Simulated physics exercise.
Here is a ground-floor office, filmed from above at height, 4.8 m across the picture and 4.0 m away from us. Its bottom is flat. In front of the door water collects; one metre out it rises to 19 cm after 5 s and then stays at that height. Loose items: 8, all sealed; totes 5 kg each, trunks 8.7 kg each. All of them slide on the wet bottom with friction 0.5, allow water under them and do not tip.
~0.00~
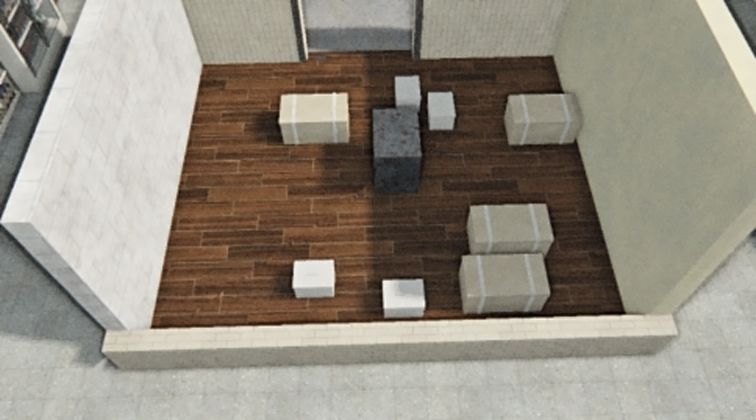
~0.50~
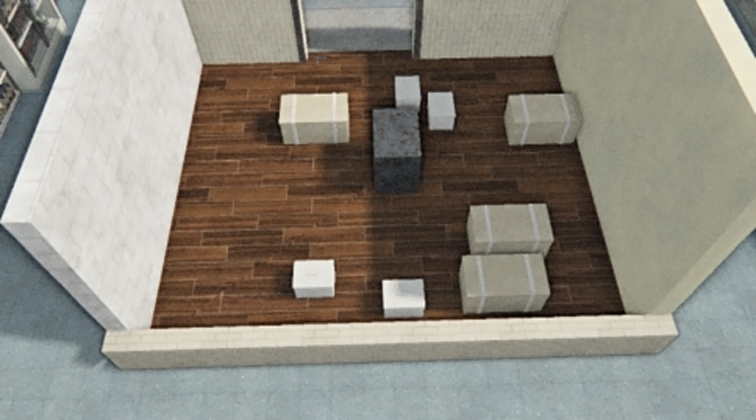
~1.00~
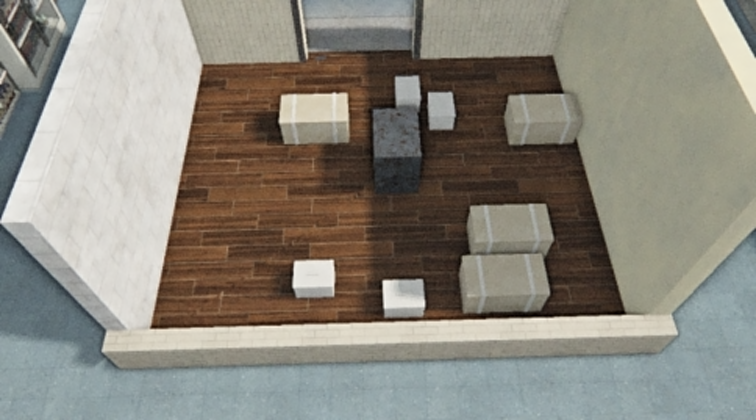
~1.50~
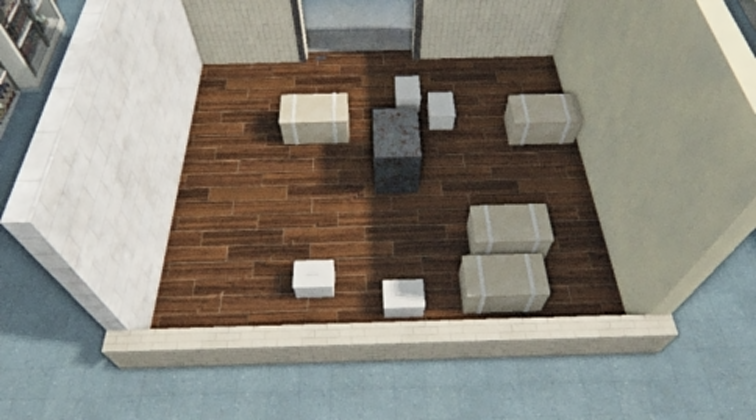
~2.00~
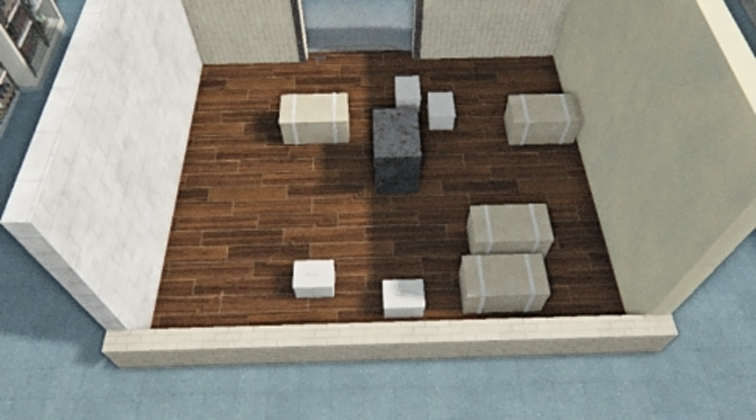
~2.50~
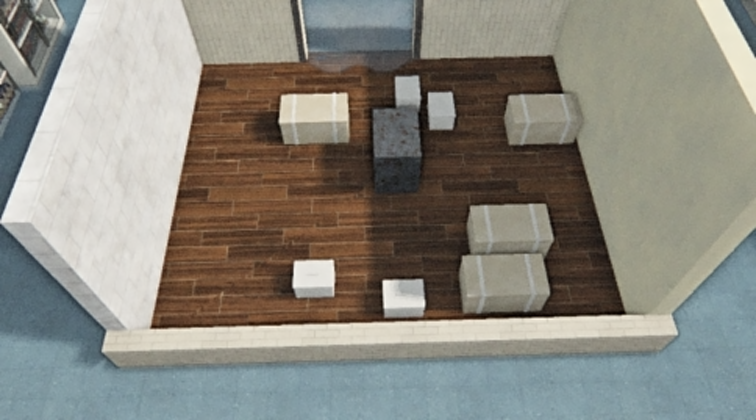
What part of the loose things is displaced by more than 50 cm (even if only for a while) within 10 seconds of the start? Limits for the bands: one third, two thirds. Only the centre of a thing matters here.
Going by this, the fraction will be in the middle third.
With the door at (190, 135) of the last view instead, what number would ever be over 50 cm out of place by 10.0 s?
In that case the number is 6.
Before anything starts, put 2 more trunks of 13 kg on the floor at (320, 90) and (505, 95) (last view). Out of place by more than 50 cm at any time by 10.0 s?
First one exceeds it, second one stays within it.
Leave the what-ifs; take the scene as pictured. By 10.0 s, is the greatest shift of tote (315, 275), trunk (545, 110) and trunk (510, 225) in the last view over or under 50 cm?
Beyond, within, within.
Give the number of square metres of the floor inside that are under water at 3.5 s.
About 1.5 m2 is covered.
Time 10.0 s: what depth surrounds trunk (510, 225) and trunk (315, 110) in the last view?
I'd estimate 5 cm for the first and 11 cm for the second.
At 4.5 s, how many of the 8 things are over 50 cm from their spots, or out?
Answer: 0.
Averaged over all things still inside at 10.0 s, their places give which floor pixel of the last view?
Around (461, 249).
After 3.5 s 0 of 8 are over 50 cm from their spots; 0 afloat.
After 4.5 s 0 of 8 are over 50 cm from their spots; 0 afloat.
After 7.0 s 3 of 8 are over 50 cm from their spots; 2 afloat.
After 10.0 s 4 of 8 are over 50 cm from their spots, and 4 have been at some point; 7 afloat.
